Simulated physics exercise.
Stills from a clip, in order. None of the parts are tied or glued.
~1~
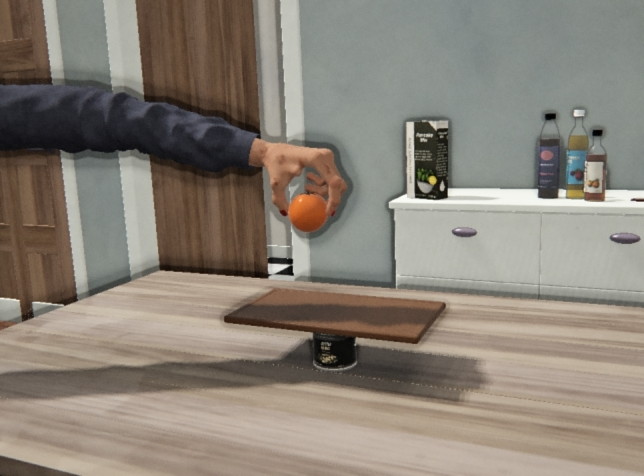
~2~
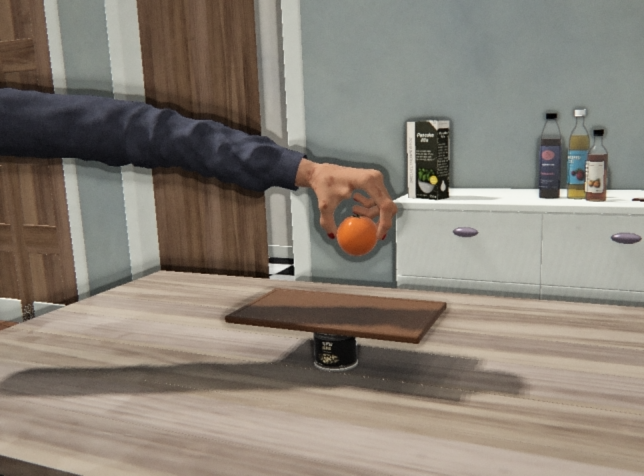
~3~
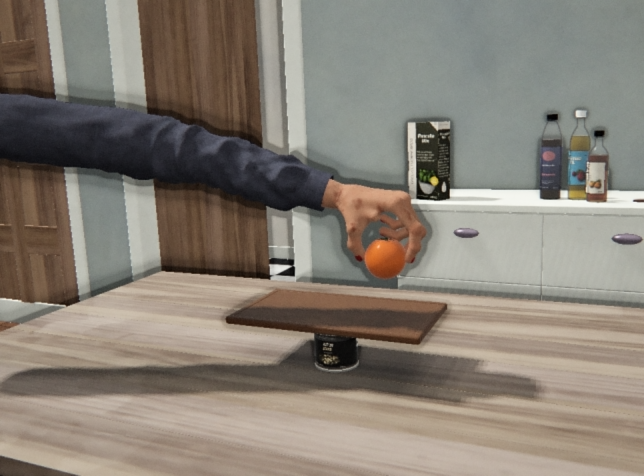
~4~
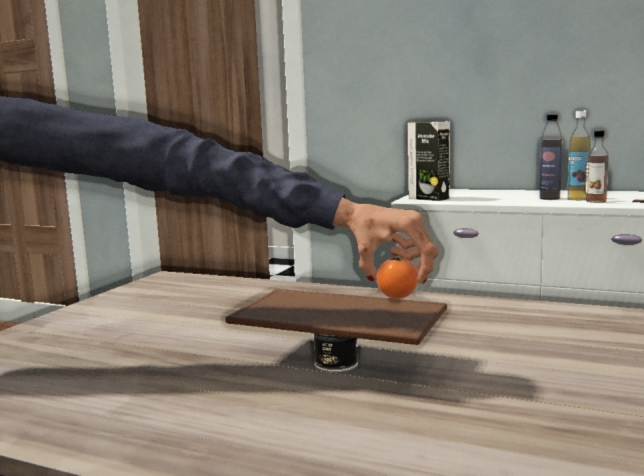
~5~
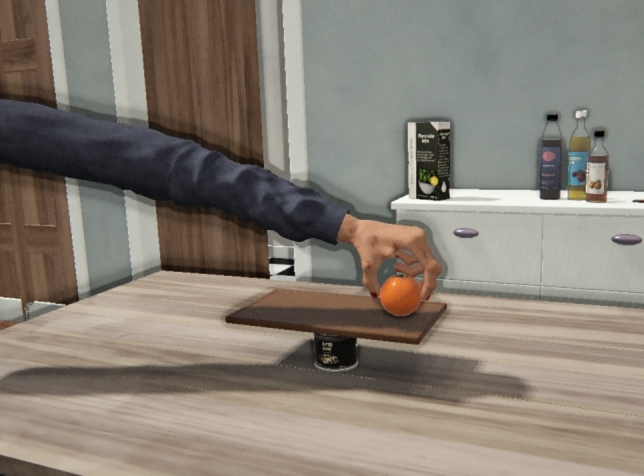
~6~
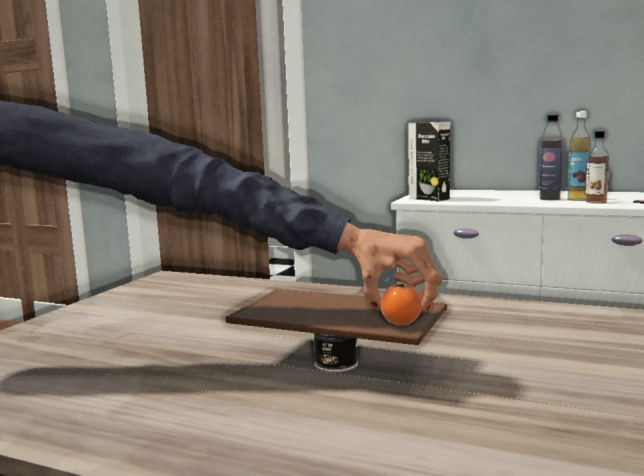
To begin with, a hand in a dark sleeve holds a small orange tomato above a brown board balanced on a dark can. The arm moves right and downward, lowering the tomato toward the board's right side. The tomato comes to rest on the board there, the fingers still around it.
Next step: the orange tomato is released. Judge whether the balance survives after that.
It ends up with something fallen.
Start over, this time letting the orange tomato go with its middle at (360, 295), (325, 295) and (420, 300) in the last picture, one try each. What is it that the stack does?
Try 1: Stands; try 2: Stands; try 3: Topples.
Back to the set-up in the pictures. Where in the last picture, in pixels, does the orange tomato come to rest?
Around (471, 378).
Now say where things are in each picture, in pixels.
In the first frame, coming down; orange tomato (308, 212); brown lid (336, 312).
In the second frame, coming down; orange tomato (357, 235); brown lid (337, 312).
In the third frame, coming down; orange tomato (385, 258); brown lid (338, 313).
In the fourth frame, coming down; orange tomato (397, 278); brown lid (338, 313).
In the fifth frame, coming down; orange tomato (401, 295); brown lid (337, 313).
In the sixth frame, in place under the hand; orange tomato (401, 305); brown lid (338, 313).
Then, 0.40 s on from there, orange tomato now fallen; brown lid turned 27° from how it was put.
Then, 0.50 s on from there, brown lid turned 38° from how it was put.
Then, 0.70 s on from there, brown lid turned 29° from how it was put.
Then, 0.80 s on from there, brown lid turned 27° from how it was put.
In the end, fallen, orange tomato; moved from the start, brown lid; black tin unmoved. At the end, from the last picture's camera, orange tomato near (471, 378). The stack comes apart.
